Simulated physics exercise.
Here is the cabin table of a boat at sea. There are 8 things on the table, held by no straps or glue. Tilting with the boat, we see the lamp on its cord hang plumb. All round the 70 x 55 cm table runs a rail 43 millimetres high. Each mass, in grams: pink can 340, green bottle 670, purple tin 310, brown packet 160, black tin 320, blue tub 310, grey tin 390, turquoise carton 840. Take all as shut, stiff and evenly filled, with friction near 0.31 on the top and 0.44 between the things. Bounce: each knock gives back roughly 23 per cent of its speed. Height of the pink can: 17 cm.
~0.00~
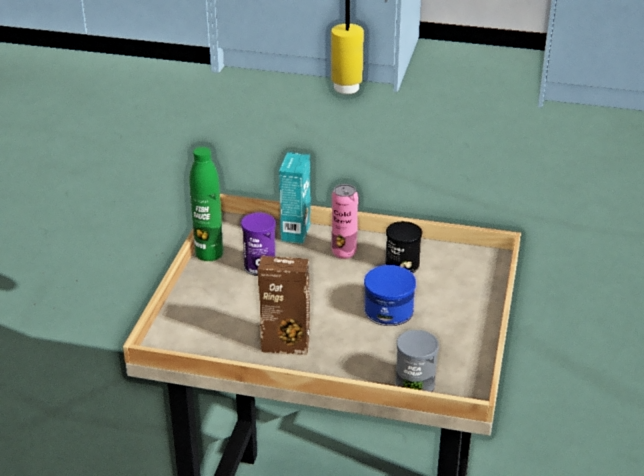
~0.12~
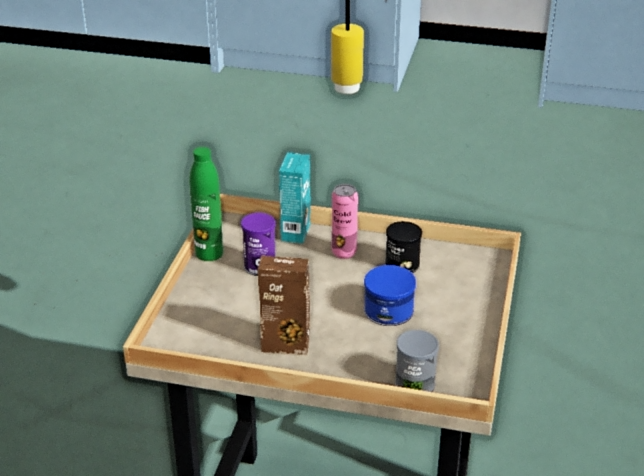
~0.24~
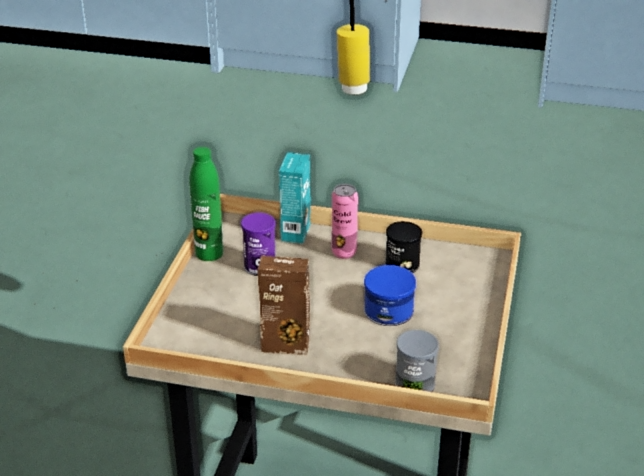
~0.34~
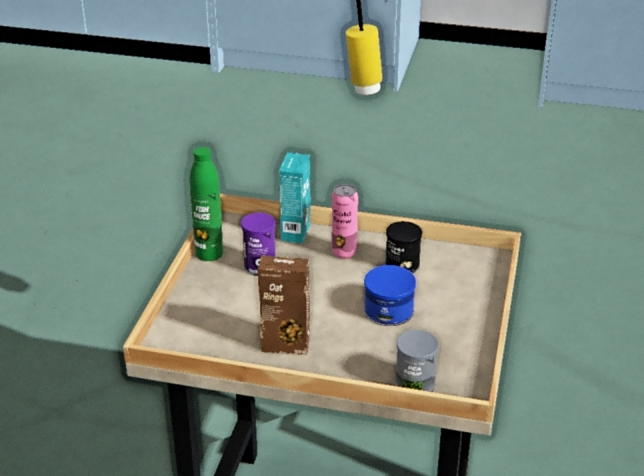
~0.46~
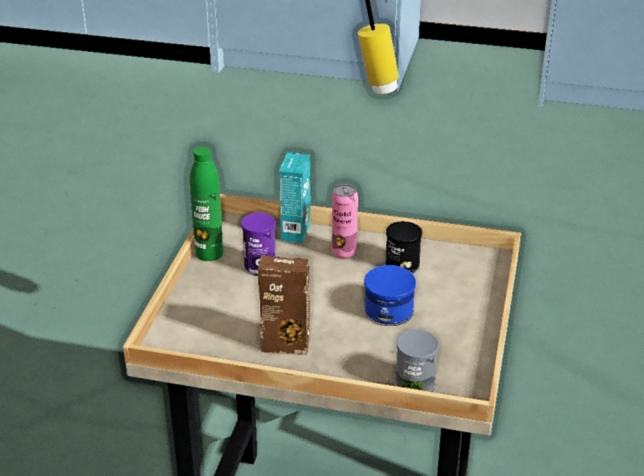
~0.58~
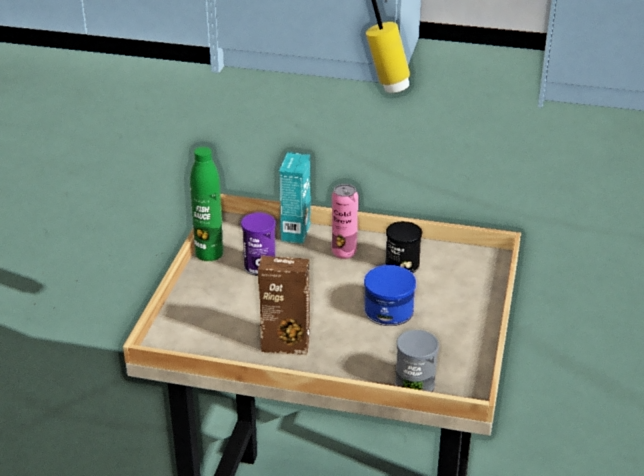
Boat cabin with a yellow lamp swinging gradually to the right above a railed table, its eight containers all staying still.
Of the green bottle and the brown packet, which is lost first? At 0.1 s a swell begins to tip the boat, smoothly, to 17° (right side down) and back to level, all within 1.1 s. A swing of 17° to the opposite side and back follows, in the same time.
The former of the two.
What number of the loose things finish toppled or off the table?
That gives 3.
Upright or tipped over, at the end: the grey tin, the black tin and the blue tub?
The grey tin is still upright; the black tin keeps standing; the blue tub stays upright.
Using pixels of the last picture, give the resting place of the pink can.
I'd put it at around (312, 222).
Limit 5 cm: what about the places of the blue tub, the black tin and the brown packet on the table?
First, the blue tub stays in its position; second, the black tin stays in its position; third, the brown packet stays in its position.
Around 1.18 s, boat level; green bottle tipped 42° against what carries it near (251, 210); purple tin shifted 3 cm.
Around 1.68 s, floor tilted 16°, left side down; green bottle on its side near (275, 240); turquoise carton tipped 19° against what carries it; pink can tipped 22° against what carries it.
Around 1.88 s, floor tilted 15°, left side down; green bottle on its side near (264, 239); turquoise carton tipped 74° against what carries it; pink can tipped 67° against what carries it.
Finally (2.8 s), on their side or leaning hard on the table, pink can, green bottle and turquoise carton; the other 5 still in place (within 5 cm). Final places as that camera would see them, green bottle near (257, 238), brown packet near (285, 306). Green bottle went at 1.12 s; brown packet was never lost.
